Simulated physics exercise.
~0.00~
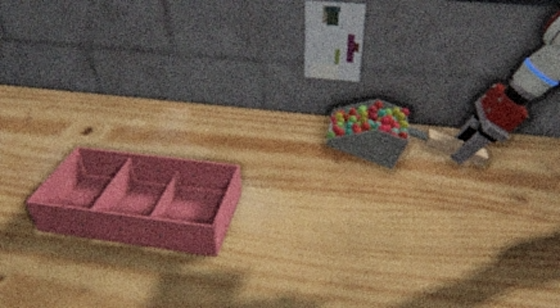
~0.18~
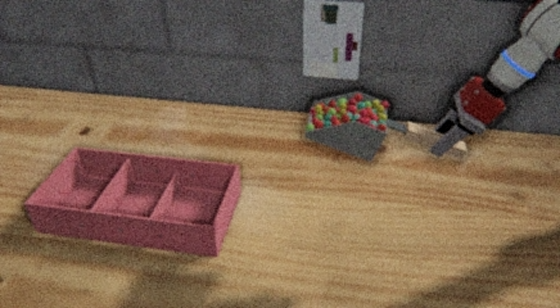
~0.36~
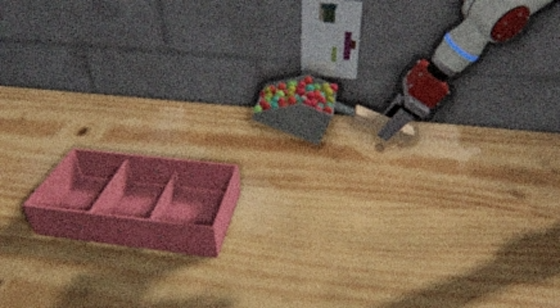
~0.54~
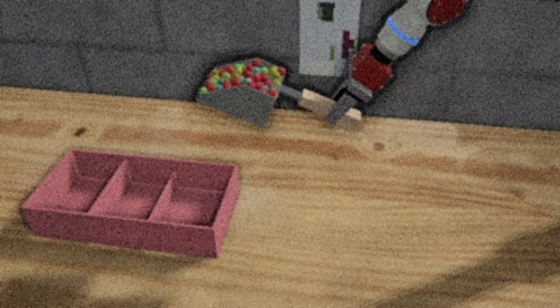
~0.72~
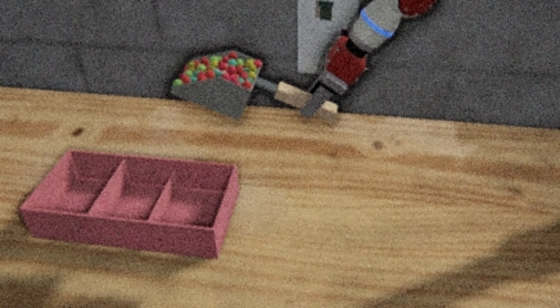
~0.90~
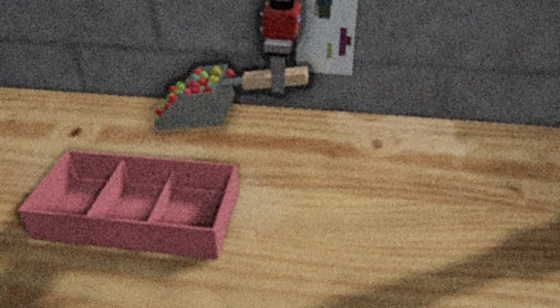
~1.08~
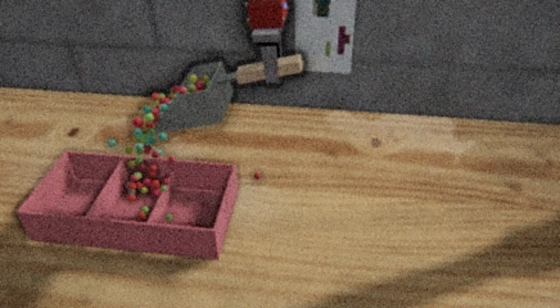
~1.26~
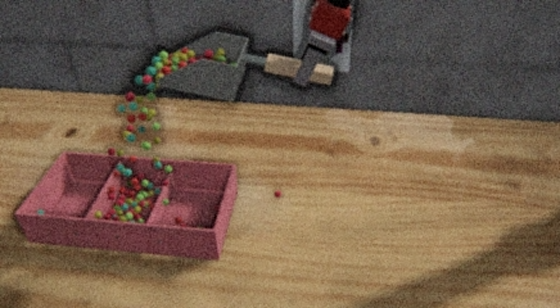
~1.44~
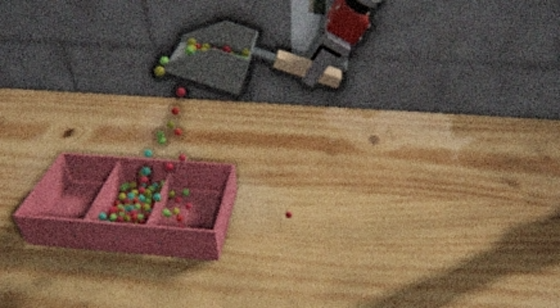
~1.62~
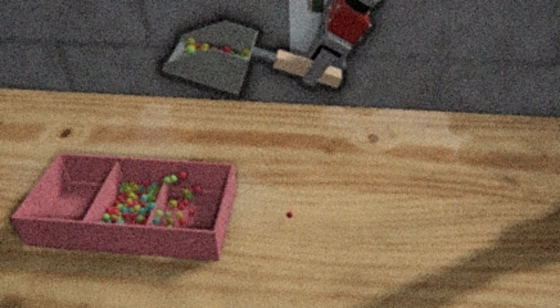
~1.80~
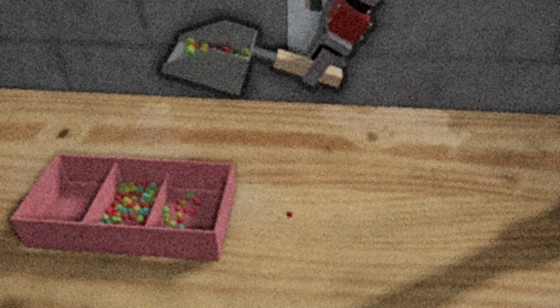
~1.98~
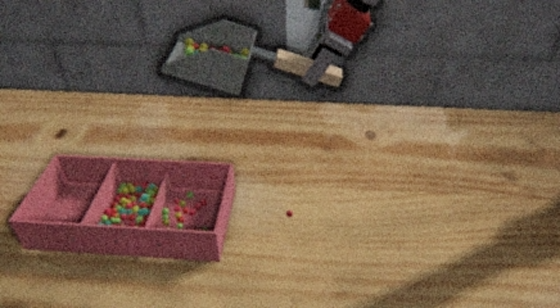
A robot arm with a red section grips the wooden handle of a grey scoop heaped with small red, green and yellow round sweets, above a light wooden table before a dark grey wall, seen from slightly above. A pink box with three compartments sits at the left. The arm carries the scoop leftward, then tips it, and sweets stream down into the box, mostly the middle compartment. The scoop tilts back and lifts slightly as the last ones drop. It ends held still with some sweets left inside, many in the middle compartment, fewer in the right, and one red sweet on the table.
